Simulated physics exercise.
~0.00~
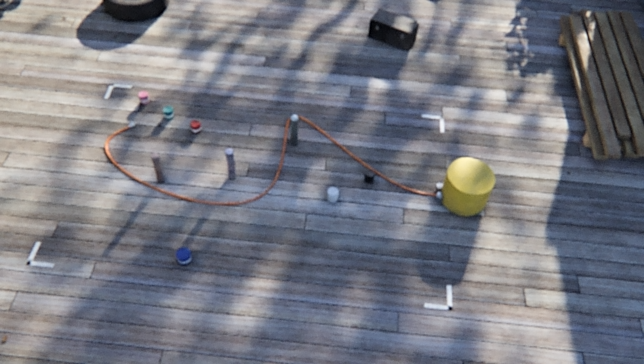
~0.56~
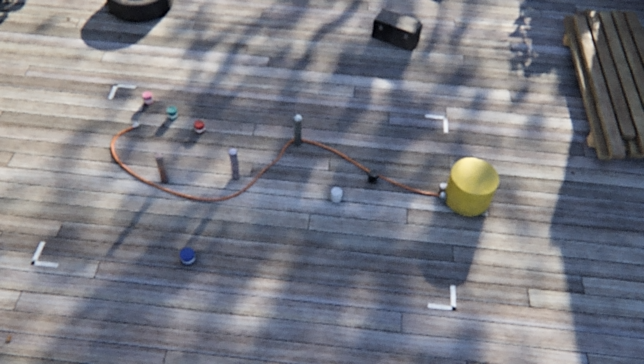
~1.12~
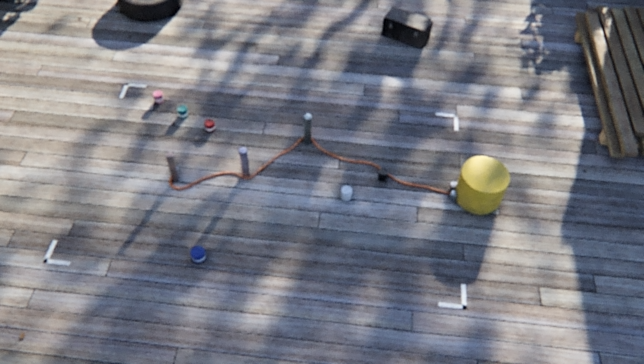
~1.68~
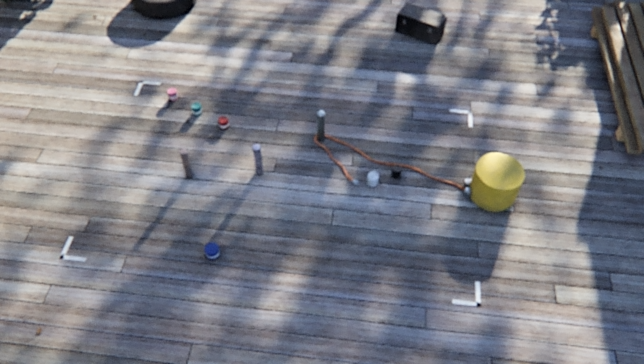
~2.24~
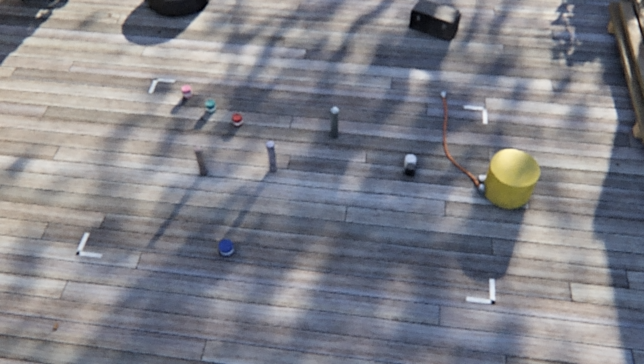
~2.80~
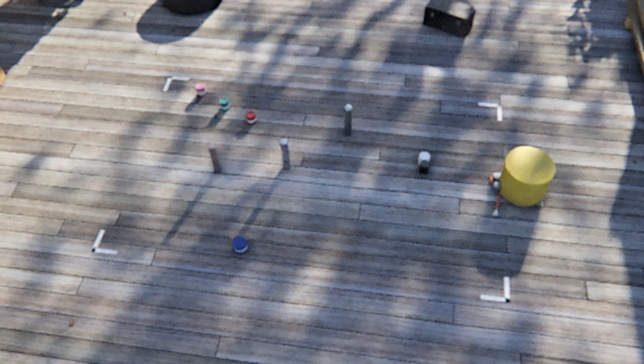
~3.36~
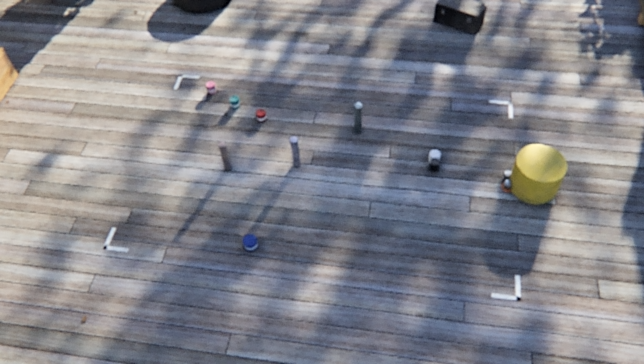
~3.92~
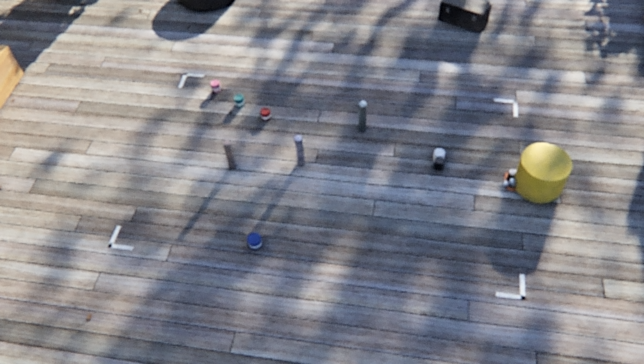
In the video, an orange lead winding among upright posts and small coloured tins on a wooden deck draws back into a yellow cylindrical machine at right. The white tin shifts slightly right and up beside the black tub, while the other tins stay put and the lead ends up almost entirely drawn in.
